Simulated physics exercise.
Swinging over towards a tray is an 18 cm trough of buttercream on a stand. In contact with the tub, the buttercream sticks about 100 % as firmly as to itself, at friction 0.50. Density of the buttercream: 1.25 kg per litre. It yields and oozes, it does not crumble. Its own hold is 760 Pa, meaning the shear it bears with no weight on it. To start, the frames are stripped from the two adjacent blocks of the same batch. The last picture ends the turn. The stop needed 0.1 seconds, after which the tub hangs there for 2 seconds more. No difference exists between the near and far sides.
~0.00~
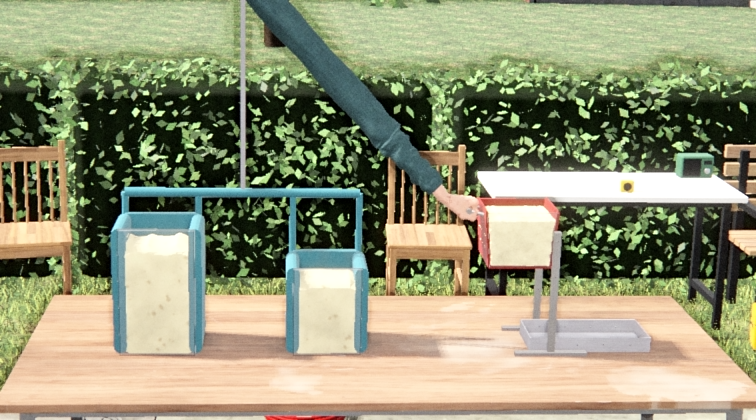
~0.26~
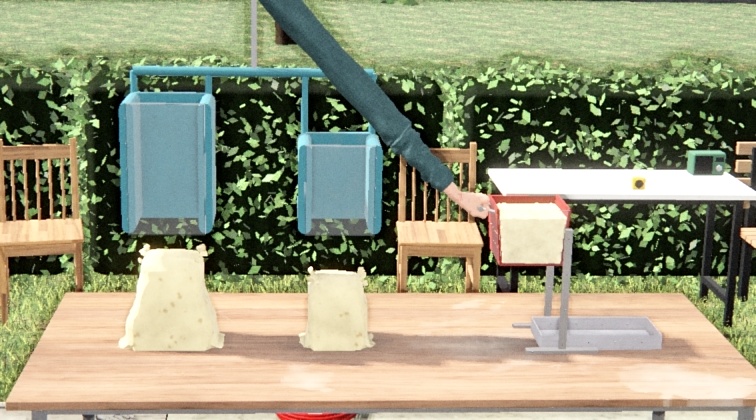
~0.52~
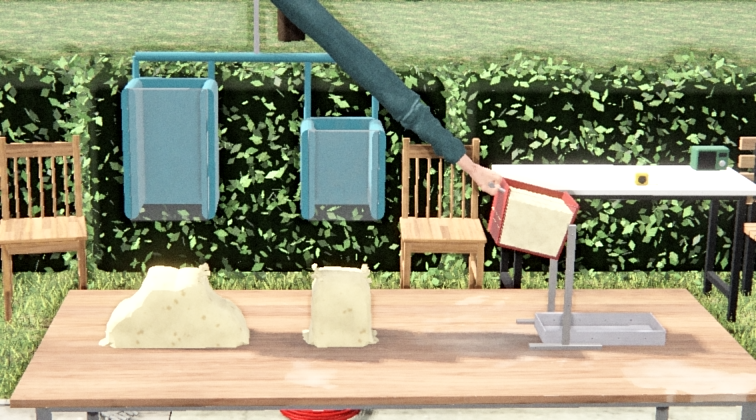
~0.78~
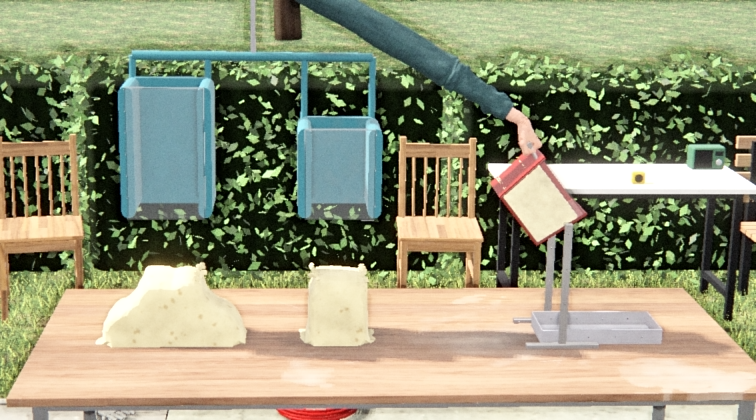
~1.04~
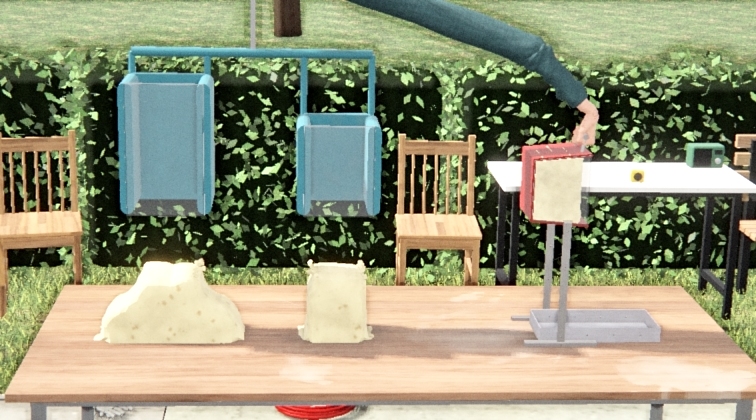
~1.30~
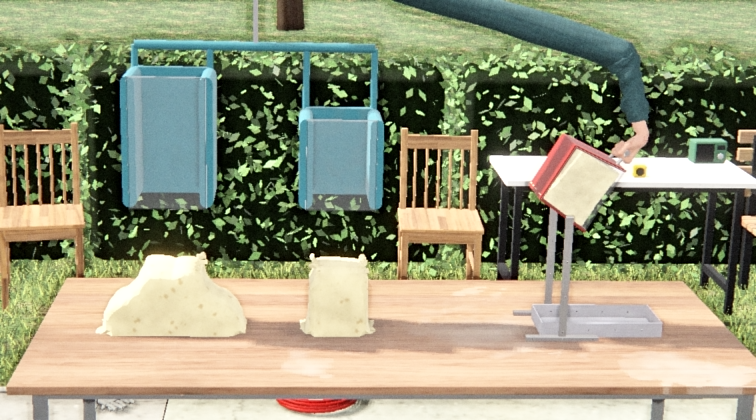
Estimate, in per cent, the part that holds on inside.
The part holding on inside is about 0 %.
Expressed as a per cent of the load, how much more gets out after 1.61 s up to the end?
Roughly 0 %.
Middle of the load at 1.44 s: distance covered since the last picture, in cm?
Around 7 centimetres.
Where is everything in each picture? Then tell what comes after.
Handle-side rim at (489, 212), tilt 0 degrees; crest of the buttercream at (552, 220); block heights 36 cm, 23 cm (left to right), in the first picture.
Handle-side rim at (500, 210), tilt 0 degrees; crest of the buttercream at (564, 218); block heights 30 cm, 23 cm (left to right), in the second picture.
Handle-side rim at (511, 190), tilt 14 degrees; crest of the buttercream at (514, 199); block heights 22 cm, 23 cm (left to right), in the third picture.
Handle-side rim at (545, 160), tilt 52 degrees; crest of the buttercream at (537, 168); block heights 22 cm, 22 cm (left to right), in the fourth picture.
Handle-side rim at (592, 157), tilt 90 degrees; crest of the buttercream at (579, 159); block heights 22 cm, 22 cm (left to right), in the fifth picture.
Handle-side rim at (624, 173), tilt 120 degrees; crest of the buttercream at (583, 153); block heights 22 cm, 22 cm (left to right), in the sixth picture.
After 1.44 s, the tub is at 120 degrees and holds 69 %.
After 1.61 s, the tub is at 120 degrees and holds 0 %.
After 1.78 s, the tub is at 120 degrees and holds 0 %.
After 1.95 s, the tub is at 120 degrees and holds 0 %.
After 3.30 s, the tub is at 120 degrees and holds 0 %.
